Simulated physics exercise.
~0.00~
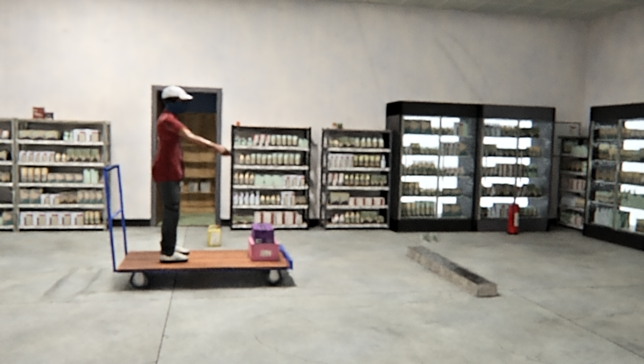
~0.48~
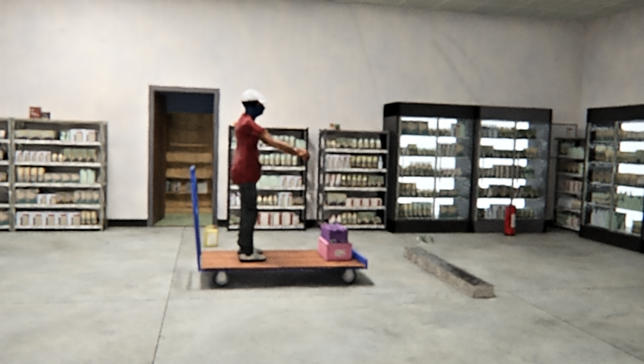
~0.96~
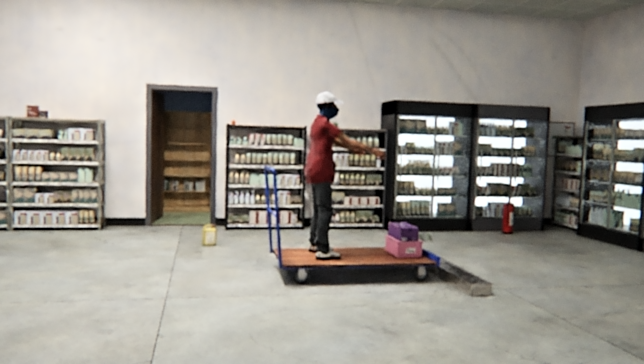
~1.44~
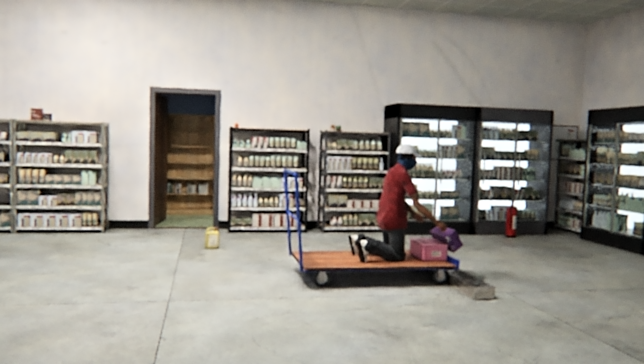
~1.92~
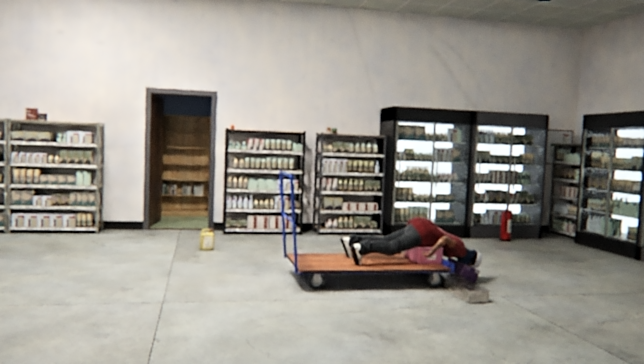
In a storeroom lined with stocked shelves, a person in a white cap rode standing on a flat cart rolling right until it stopped at a low kerb; they dropped to their knees, then sprawled face down over the front as a purple box tumbled off.
